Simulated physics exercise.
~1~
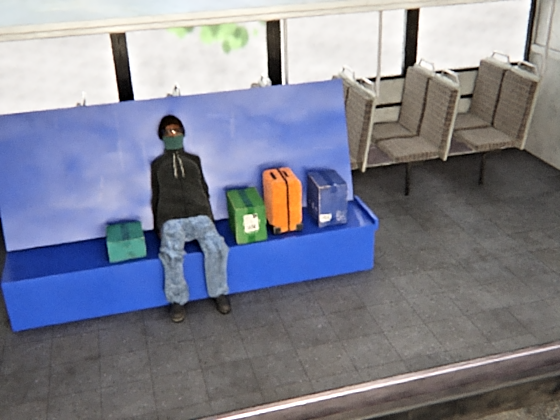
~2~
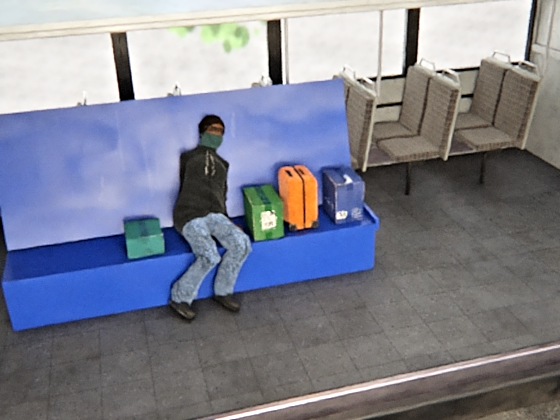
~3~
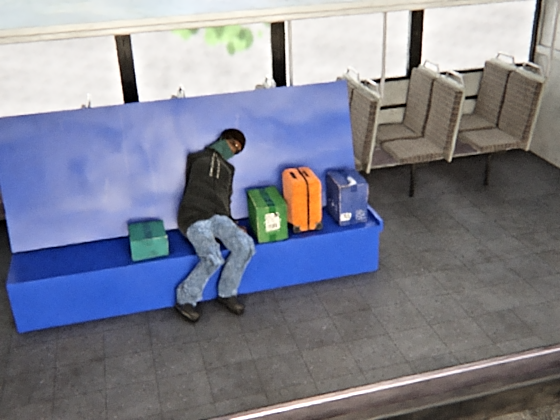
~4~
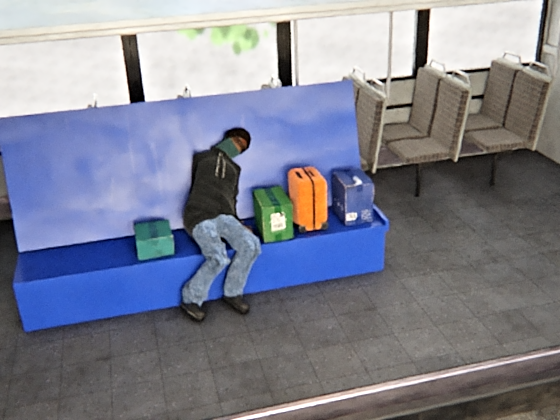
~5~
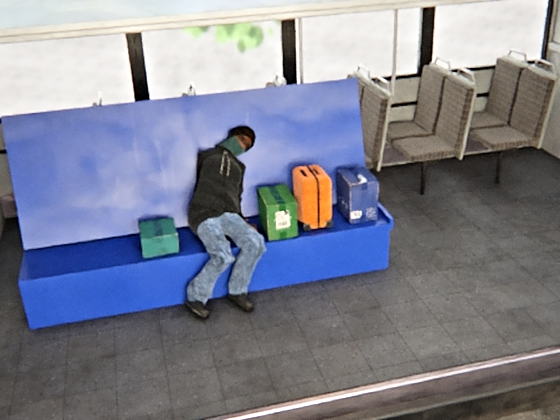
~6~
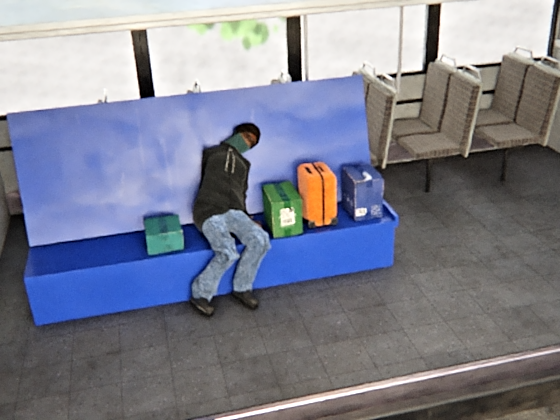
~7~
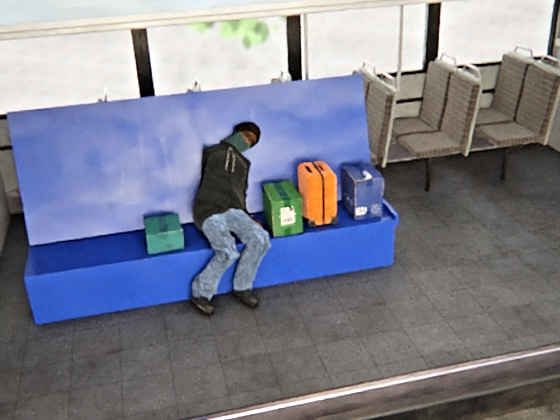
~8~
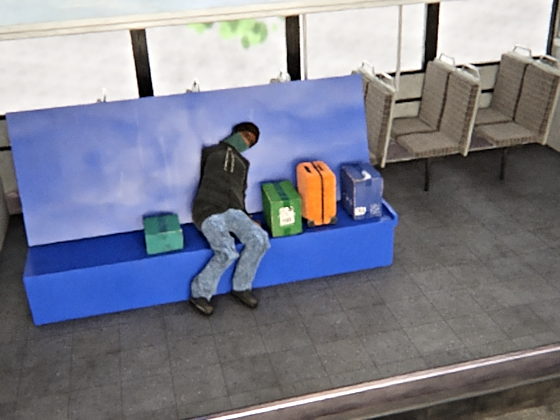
A seated passenger slumps right toward the upright luggage and stays leaning on the bench.
